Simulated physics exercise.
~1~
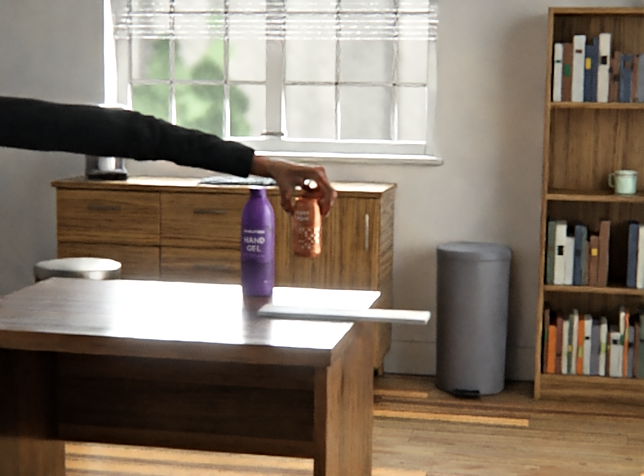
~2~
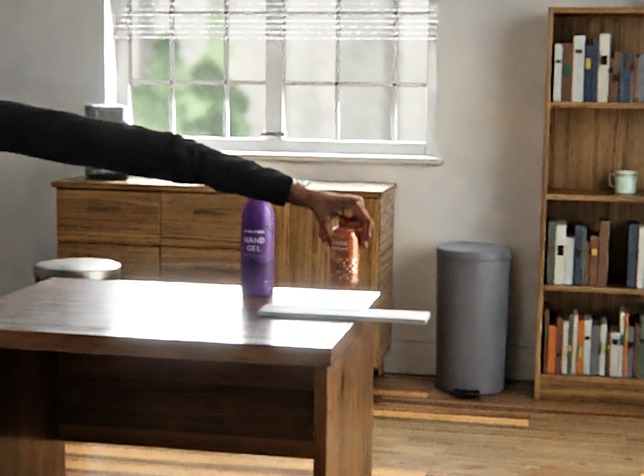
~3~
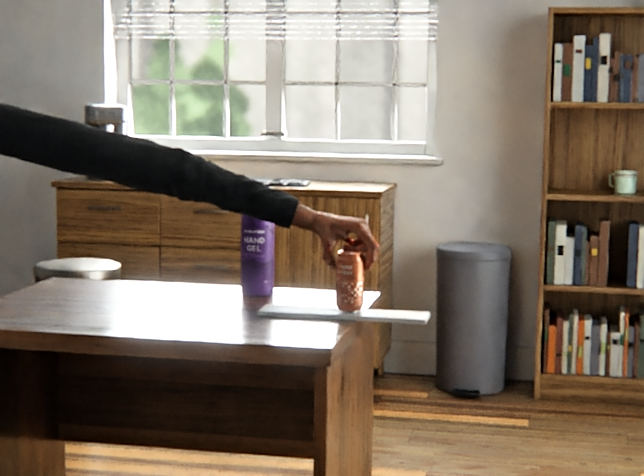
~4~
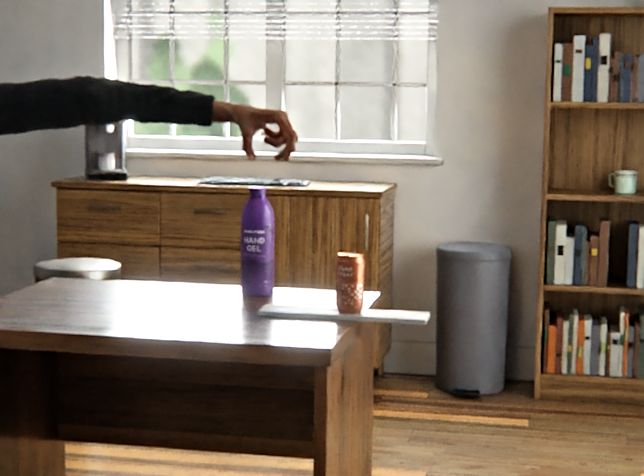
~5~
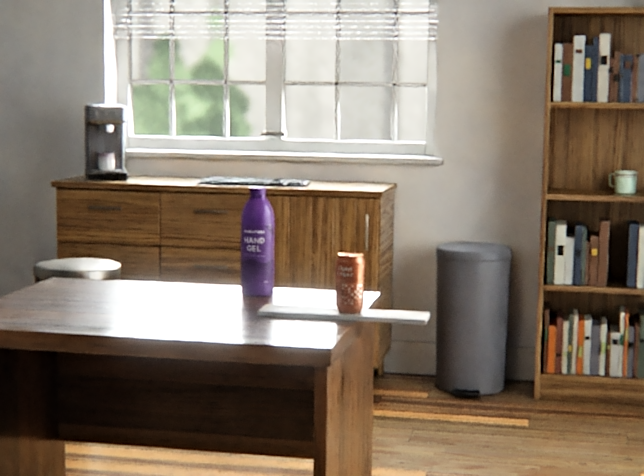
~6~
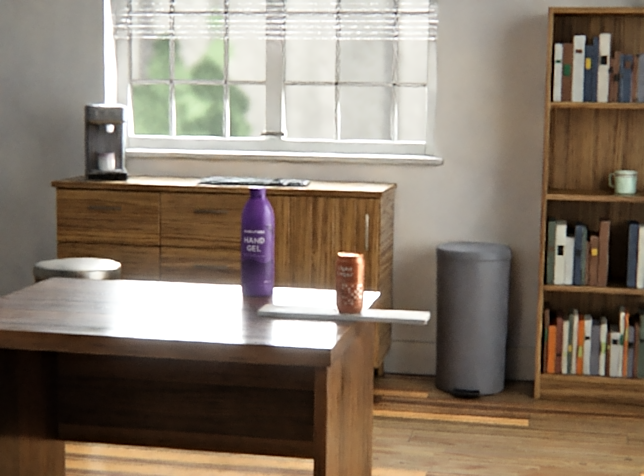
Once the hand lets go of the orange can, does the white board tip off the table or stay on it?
The white board stays on the table, with the orange can standing upright on it.
